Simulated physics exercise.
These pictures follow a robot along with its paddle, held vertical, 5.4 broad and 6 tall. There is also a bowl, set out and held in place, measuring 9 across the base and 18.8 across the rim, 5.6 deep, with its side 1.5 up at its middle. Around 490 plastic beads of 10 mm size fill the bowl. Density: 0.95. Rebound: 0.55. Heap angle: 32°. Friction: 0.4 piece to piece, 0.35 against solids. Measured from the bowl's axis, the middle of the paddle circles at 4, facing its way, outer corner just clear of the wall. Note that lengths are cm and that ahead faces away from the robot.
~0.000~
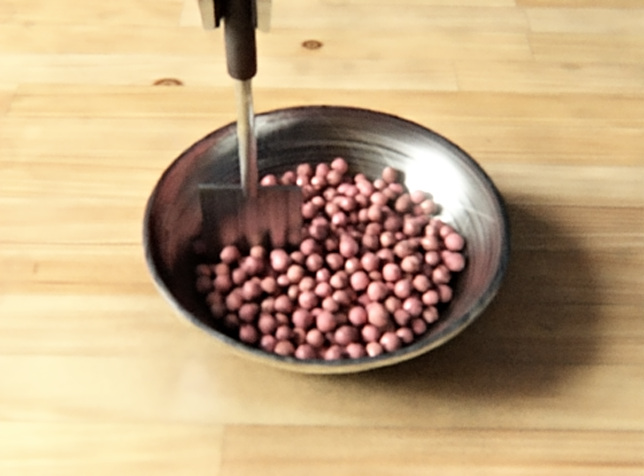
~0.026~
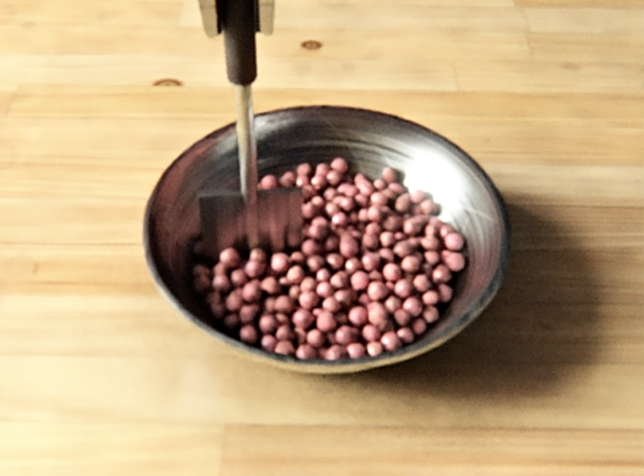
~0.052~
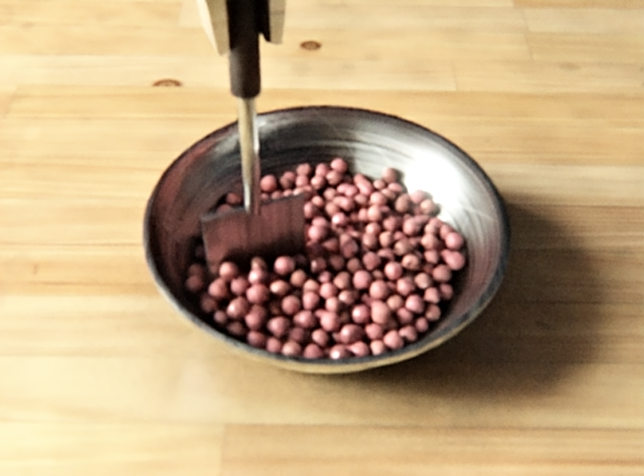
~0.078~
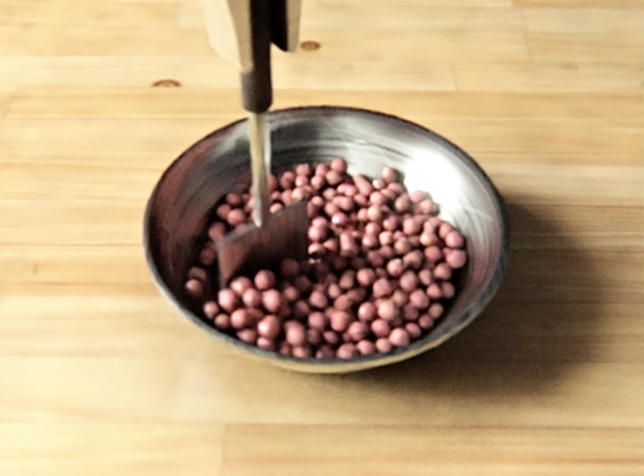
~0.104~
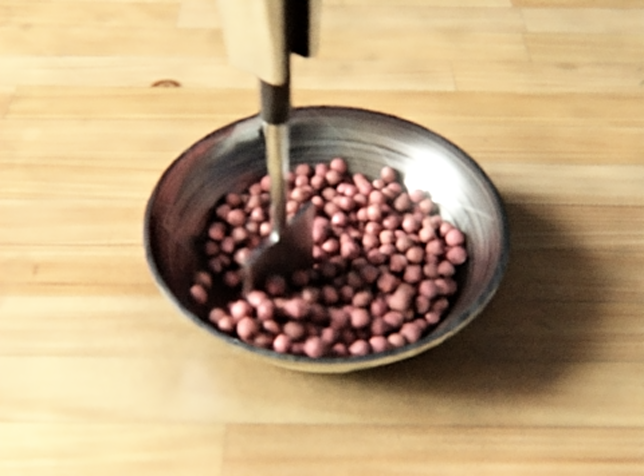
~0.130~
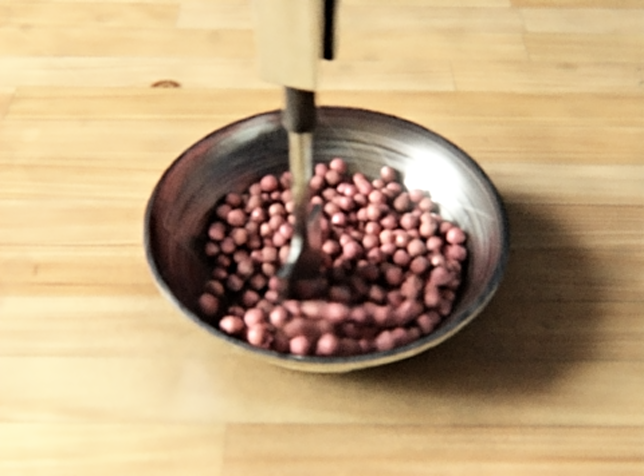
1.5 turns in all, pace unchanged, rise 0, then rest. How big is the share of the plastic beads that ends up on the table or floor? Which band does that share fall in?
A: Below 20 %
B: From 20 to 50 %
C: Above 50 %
(B) From 20 to 50 %.
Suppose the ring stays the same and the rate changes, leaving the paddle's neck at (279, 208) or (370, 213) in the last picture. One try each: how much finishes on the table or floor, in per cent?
About 15 per cent, then about 60 per cent.
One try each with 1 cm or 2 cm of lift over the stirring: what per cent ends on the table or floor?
Close to 20 and 15 percent, in that order.
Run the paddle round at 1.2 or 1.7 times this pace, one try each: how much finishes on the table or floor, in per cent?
I'd expect about 40 per cent, then about 60 per cent.
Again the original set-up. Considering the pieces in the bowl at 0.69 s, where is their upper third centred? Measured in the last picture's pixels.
Near (334, 323).
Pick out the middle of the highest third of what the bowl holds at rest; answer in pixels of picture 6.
Close to (398, 208).
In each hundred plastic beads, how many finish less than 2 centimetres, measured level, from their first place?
Around 5 in a hundred, roughly.
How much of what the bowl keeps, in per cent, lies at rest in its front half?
About 35 per cent.
After 0.41 s, 254° round, highest piece 9 above the table; 438 in the bowl, 41 on the table or floor, 14 in flight or on the tool.
After 0.69 s, 76° round, highest piece 8 above the table; 373 in the bowl, 106 on the table or floor, 14 in flight or on the tool.
After 1.03 s, 180° round, highest piece 6 above the table; 341 in the bowl, 151 on the table or floor, 1 in flight or on the tool.
After 1.73 s, 180° round, highest piece 6 above the table; 341 in the bowl, 152 on the table or floor.
At rest, 341 in the bowl, 152 on the table or floor. That is 31 % on the table or floor.
